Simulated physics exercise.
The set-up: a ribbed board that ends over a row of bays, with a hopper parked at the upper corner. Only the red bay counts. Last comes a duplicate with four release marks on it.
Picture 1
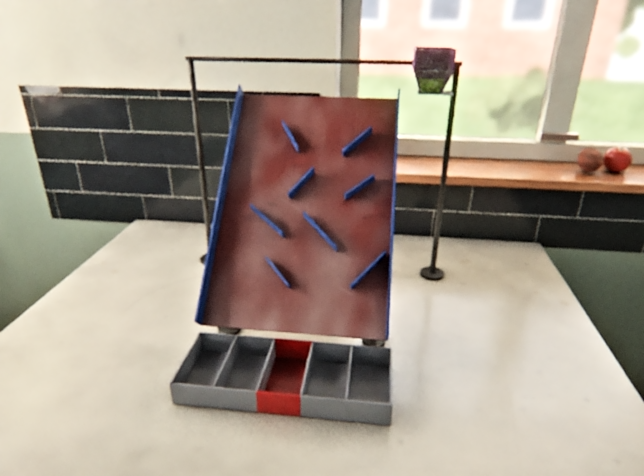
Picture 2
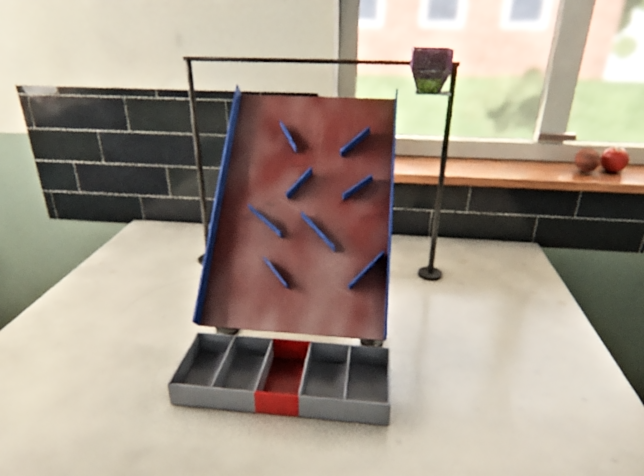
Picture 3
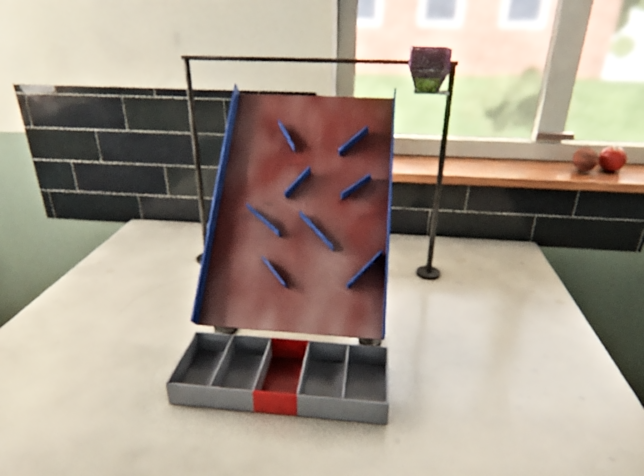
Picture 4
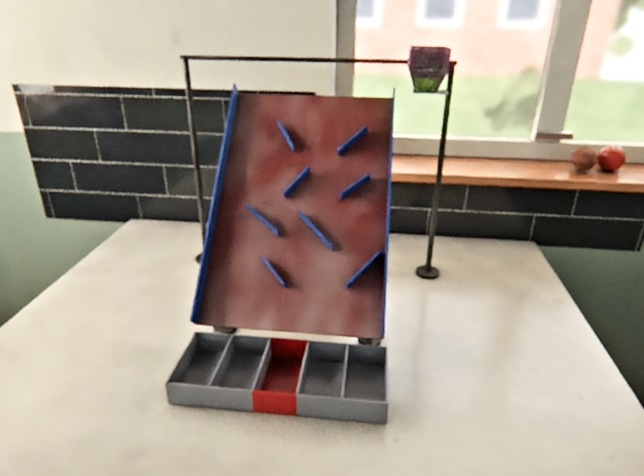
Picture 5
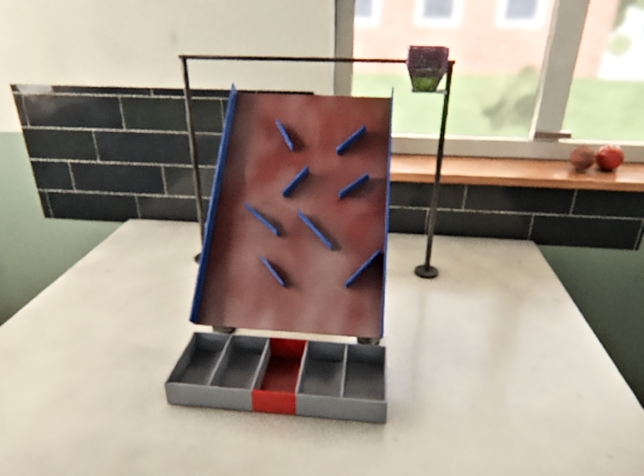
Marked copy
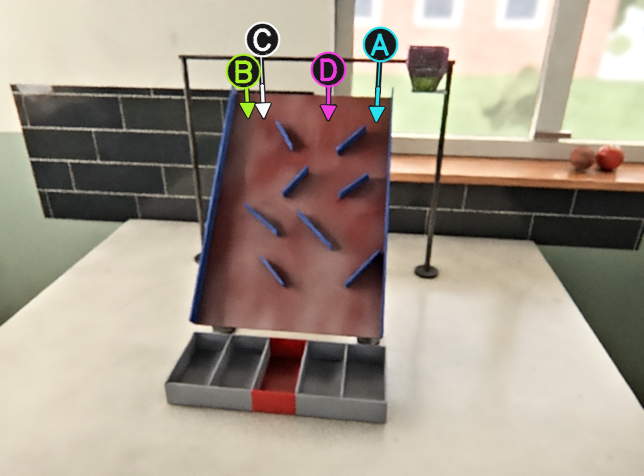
On a pale counter by a window, a tilted reddish board with blue ribs stood above a row of bays, one red, with a small hopper at its upper right, and nothing visibly moved.
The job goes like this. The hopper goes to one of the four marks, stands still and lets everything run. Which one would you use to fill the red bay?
A.
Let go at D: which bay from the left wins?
The fourth.
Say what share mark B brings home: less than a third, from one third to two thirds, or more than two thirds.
Less than a third.
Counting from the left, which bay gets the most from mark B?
The first from the left.
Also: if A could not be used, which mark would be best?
Here it is mark D.
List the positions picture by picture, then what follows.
The first frame shows hopper at (428, 85), dried peas, door shut.
The second frame shows ribs (280, 120) to (296, 147), (341, 150) to (369, 127), (286, 194) to (311, 167).
The third frame shows ribs (341, 194) to (370, 174), (246, 204) to (279, 233), (300, 211) to (332, 246).
The fourth frame shows ribs (262, 256) to (284, 284), (346, 285) to (381, 250).
The fifth frame shows red bay at (274, 401), number 3 of 5 from the left.
On the marked copy, mark A meets the board at (376, 116); mark B meets the board at (247, 112); mark C meets the board at (263, 112); mark D meets the board at (328, 114).
If A is chosen, about half in the red bay, about a third in other bays, a small part held on the board.
If B is chosen, none in the red bay, most in other bays, about a quarter outside the box.
If C is chosen, a stray few in the red bay, nearly all in other bays, a small part outside the box.
If D is chosen, about a quarter in the red bay, most in other bays.
